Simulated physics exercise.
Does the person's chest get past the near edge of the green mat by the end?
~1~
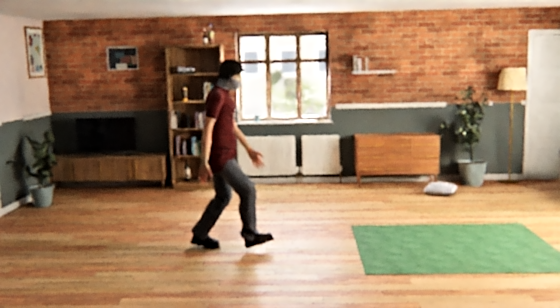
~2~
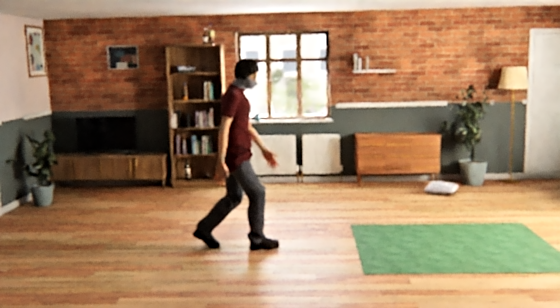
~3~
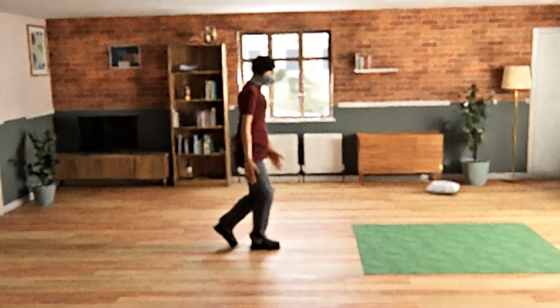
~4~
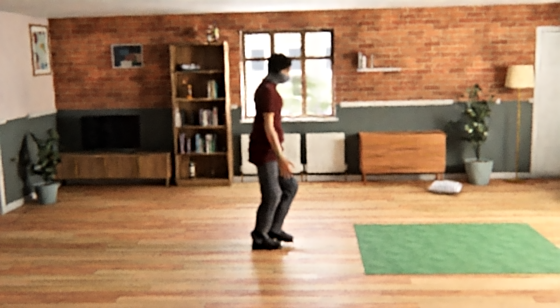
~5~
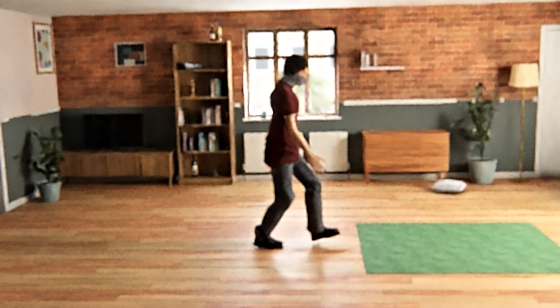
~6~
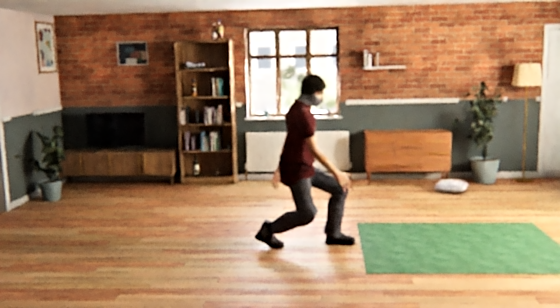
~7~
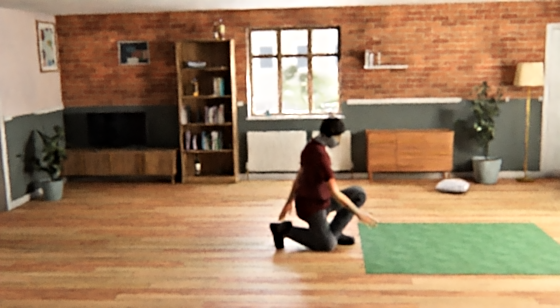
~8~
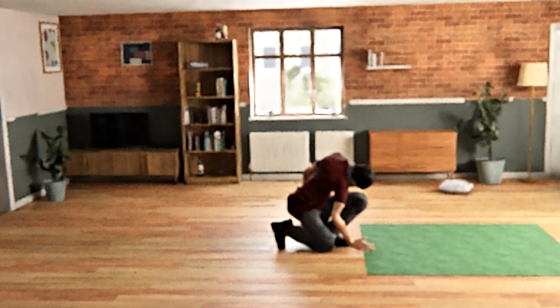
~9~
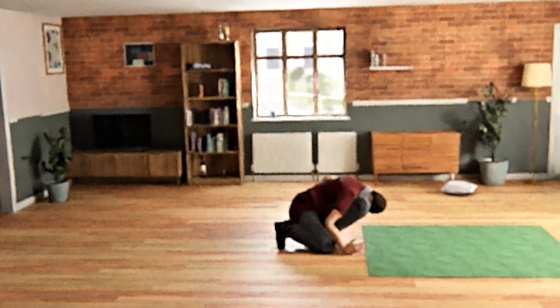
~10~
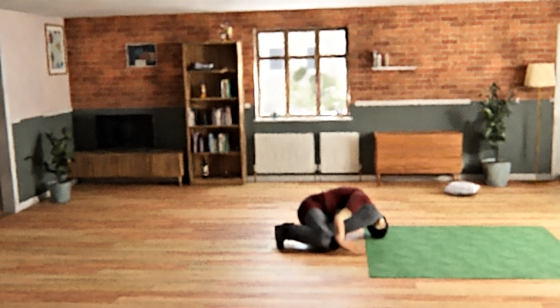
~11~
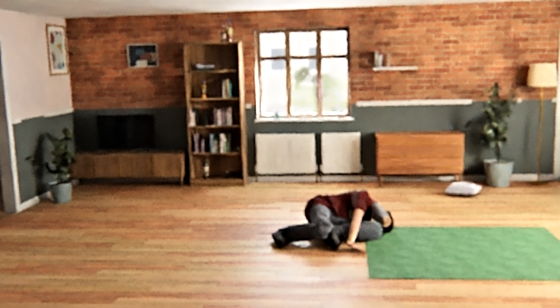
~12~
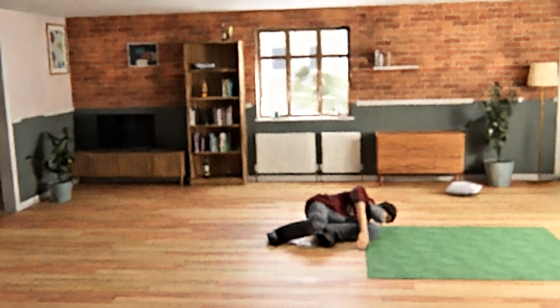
No, the person's chest stops short of the near edge of the green mat, though the head crosses it.
Person in a dark red shirt walking right across a living room, sinking down and slumping sideways, head over green mat's edge.
